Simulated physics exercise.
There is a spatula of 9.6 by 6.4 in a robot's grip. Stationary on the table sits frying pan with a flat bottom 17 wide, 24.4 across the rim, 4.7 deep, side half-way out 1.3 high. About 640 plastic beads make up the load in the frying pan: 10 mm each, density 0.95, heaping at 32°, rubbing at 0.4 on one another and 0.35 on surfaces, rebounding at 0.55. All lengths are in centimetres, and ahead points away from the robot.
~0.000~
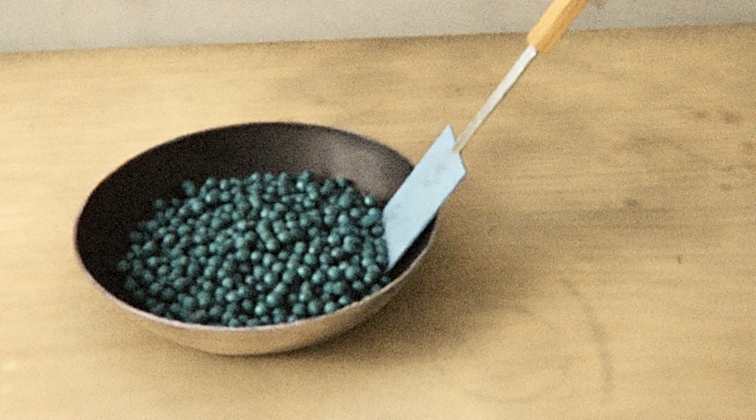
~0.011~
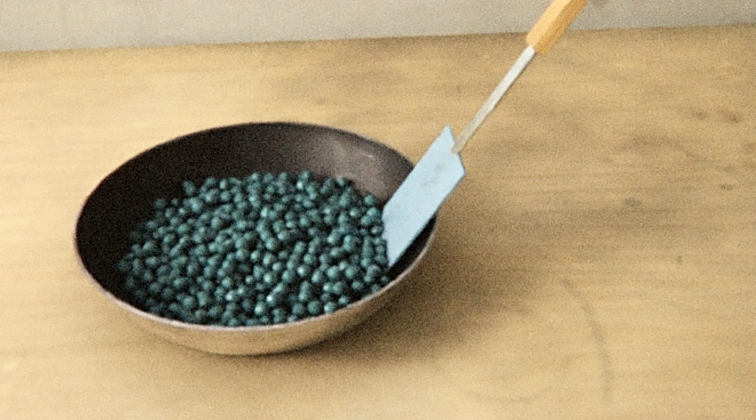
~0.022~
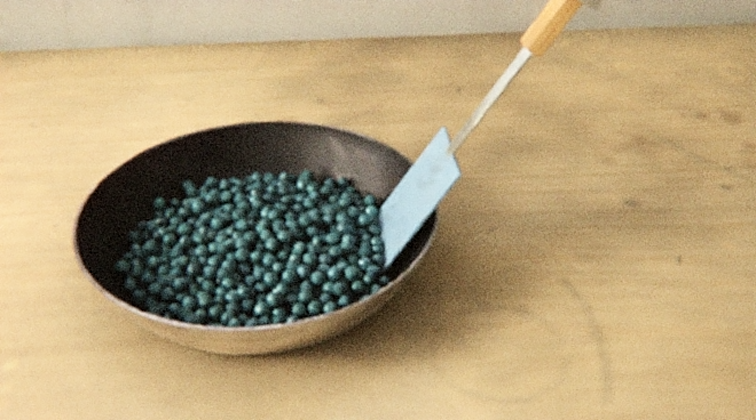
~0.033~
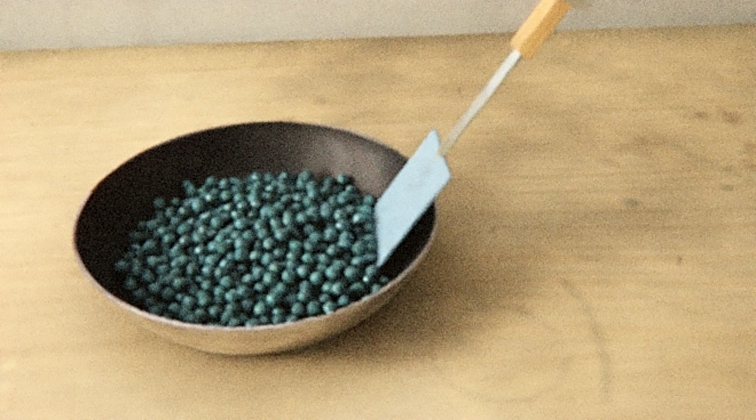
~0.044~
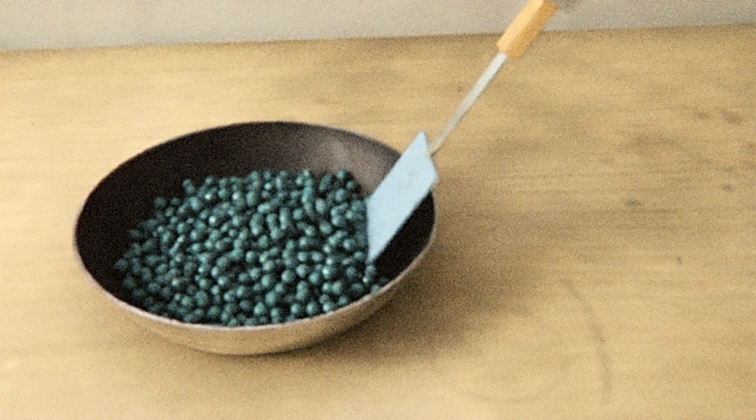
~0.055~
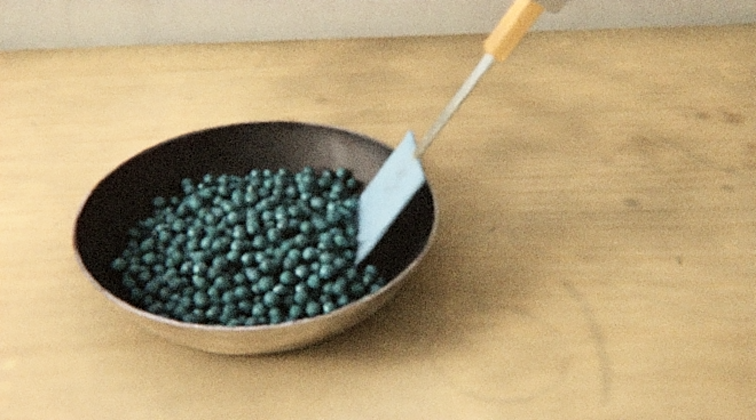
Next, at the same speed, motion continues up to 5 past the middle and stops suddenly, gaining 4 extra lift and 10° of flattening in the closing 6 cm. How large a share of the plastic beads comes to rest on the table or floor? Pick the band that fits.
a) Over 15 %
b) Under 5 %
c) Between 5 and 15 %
Under 5 %.
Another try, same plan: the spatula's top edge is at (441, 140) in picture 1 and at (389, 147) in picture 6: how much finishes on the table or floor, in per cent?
My guess would be close to 5 per cent.
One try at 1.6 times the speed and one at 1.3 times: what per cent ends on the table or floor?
Estimates in order: 10 per cent, 5 per cent.
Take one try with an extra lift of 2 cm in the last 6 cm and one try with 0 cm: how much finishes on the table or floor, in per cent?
Close to 0 and 0 percent respectively.
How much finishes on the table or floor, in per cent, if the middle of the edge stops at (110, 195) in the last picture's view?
20 %, roughly.
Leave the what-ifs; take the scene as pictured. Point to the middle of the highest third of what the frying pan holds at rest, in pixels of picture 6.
The centre sits close to (164, 237).
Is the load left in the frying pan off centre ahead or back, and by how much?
3.0 cm ahead.
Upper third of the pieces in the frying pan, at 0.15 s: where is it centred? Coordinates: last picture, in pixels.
Roughly pixel (215, 230).
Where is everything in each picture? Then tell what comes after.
In the first picture, spatula top edge at (458, 148), sloping 57°; upper third of the load around (266, 242), from x 120 to 385, top at y 175; 635 in the frying pan.
In the second picture, spatula top edge at (457, 148), sloping 57°; upper third of the load around (266, 241), from x 120 to 385, top at y 175.
In the third picture, spatula top edge at (452, 149), sloping 57°; upper third of the load around (268, 240), from x 120 to 385, top at y 175.
In the fourth picture, spatula top edge at (443, 151), sloping 57°; upper third of the load around (271, 237), from x 120 to 385, top at y 175.
In the fifth picture, spatula top edge at (430, 153), sloping 57°; upper third of the load around (273, 235), from x 120 to 380, top at y 175.
In the sixth picture, spatula top edge at (418, 154), sloping 57°; upper third of the load around (269, 233), from x 120 to 380, top at y 170; 635 in the frying pan.
By 0.10 s, sloping 57°, highest piece 4 above the table; 635 in the frying pan.
By 0.15 s, sloping 53°, highest piece 6 above the table; 635 in the frying pan.
By 0.37 s, sloping 47°, highest piece 6 above the table; 626 in the frying pan, 9 on the table or floor.
By 1.42 s, sloping 47°, highest piece 5 above the table; 625 in the frying pan, 10 on the table or floor.
Final count, 625 in the frying pan, 10 on the table or floor. That is 2 % on the table or floor.
